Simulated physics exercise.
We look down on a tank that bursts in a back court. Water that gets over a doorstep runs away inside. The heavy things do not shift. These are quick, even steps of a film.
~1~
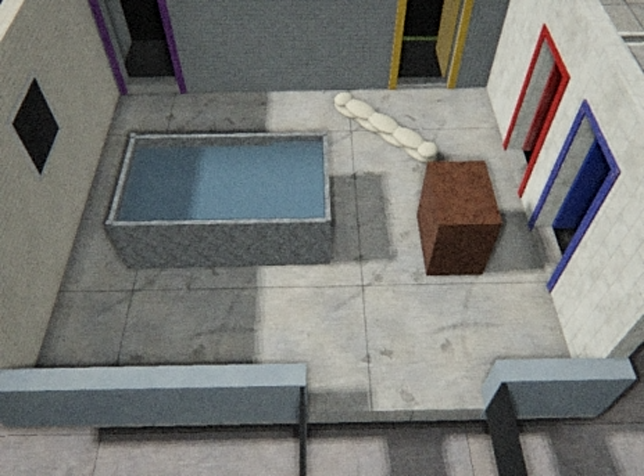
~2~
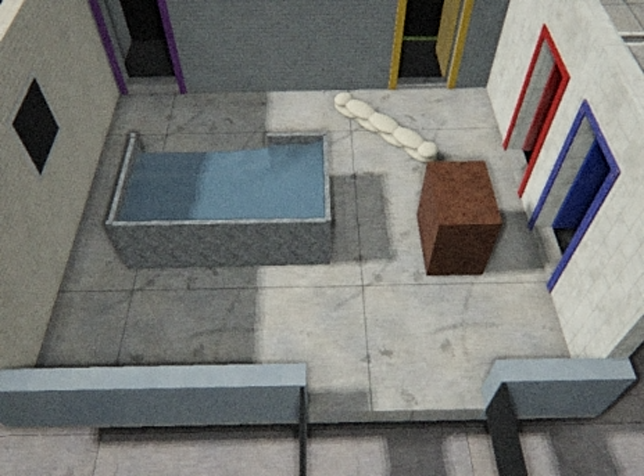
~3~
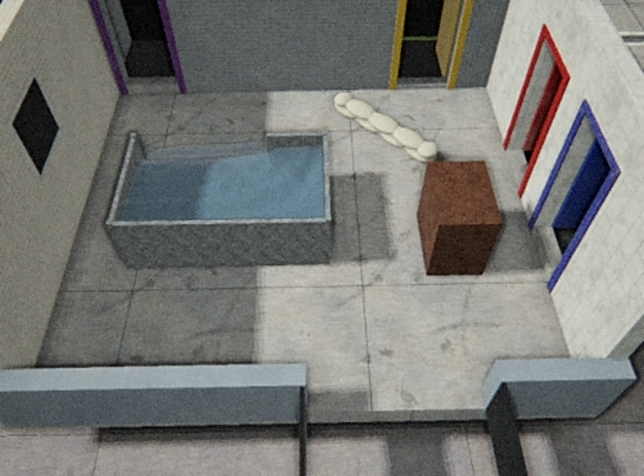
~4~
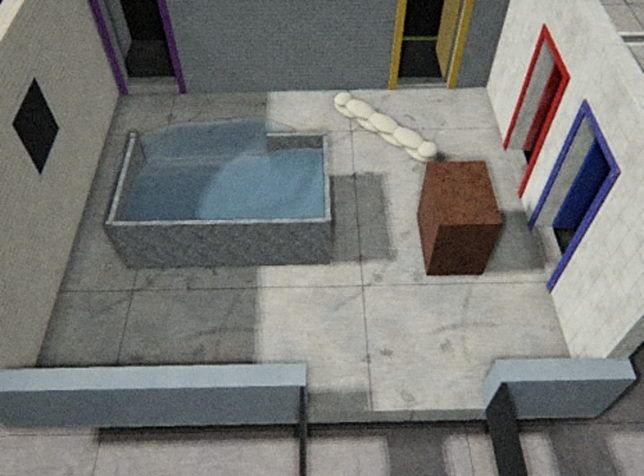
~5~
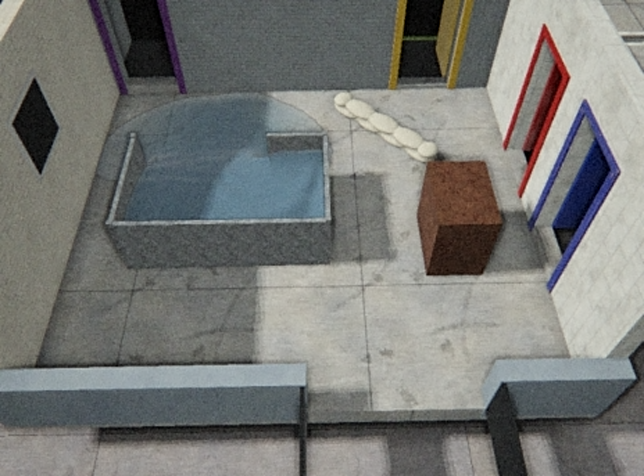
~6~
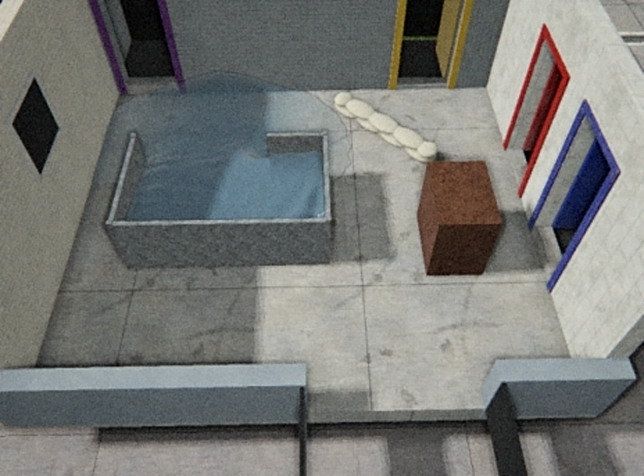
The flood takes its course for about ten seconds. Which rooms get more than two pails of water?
One by one: The blue door stays under that; the red door takes more than that; the yellow door stays under that; the purple door takes more than that.
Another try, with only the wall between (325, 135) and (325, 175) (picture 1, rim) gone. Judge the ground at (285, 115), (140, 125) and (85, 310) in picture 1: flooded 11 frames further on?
In turn: Covered, no water, free of water.
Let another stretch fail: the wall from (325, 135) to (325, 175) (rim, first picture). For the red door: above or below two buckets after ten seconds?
In short: The red door goes over.
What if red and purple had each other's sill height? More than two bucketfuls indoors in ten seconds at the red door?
Then: Red lets less in.
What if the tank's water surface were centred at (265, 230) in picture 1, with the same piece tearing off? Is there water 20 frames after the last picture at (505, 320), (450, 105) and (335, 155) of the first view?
In that order: No water, awash, flooded.
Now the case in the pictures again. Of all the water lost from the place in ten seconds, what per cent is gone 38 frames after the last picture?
I make it 55 per cent.
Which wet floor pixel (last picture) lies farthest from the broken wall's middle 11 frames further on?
Near (483, 90).
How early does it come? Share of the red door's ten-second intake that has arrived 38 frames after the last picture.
Near 40 in a hundred.
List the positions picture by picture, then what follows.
The first picture shows still water in the water tank at (225, 180).
In the second picture, water pours out on the water tank's far side and has run to a hidden place.
In the third picture, the front is at a hidden place, out from the gap on the water tank's far side.
In the fourth picture, water pours out on the water tank's far side and has run to a hidden place.
In the fifth picture, the front is at (255, 95), out from the gap on the water tank's far side.
In the sixth picture, the front is at (300, 92), out from the gap on the water tank's far side.
A moment on, water covers 25 % of the floor; the blue door not reached, the red door not reached, the yellow door not reached, the purple door over two buckets in.
Next, water covers 35 % of the floor; the blue door not reached, the red door not reached, the yellow door wet at the sill, nothing in, the purple door far over two buckets in.
Then, water covers 65 % of the floor; the blue door wet at the sill, nothing in, the red door under two buckets in, the yellow door wet at the sill, nothing in, the purple door far over two buckets in.
Later, water covers 95 % of the floor; the blue door wet at the sill, nothing in, the red door over two buckets in, the yellow door wet at the sill, nothing in, the purple door far over two buckets in.
In the end, water covers 95 % of the floor; the blue door wet at the sill, nothing in, the red door far over two buckets in, the yellow door under two buckets in, the purple door far over two buckets in.
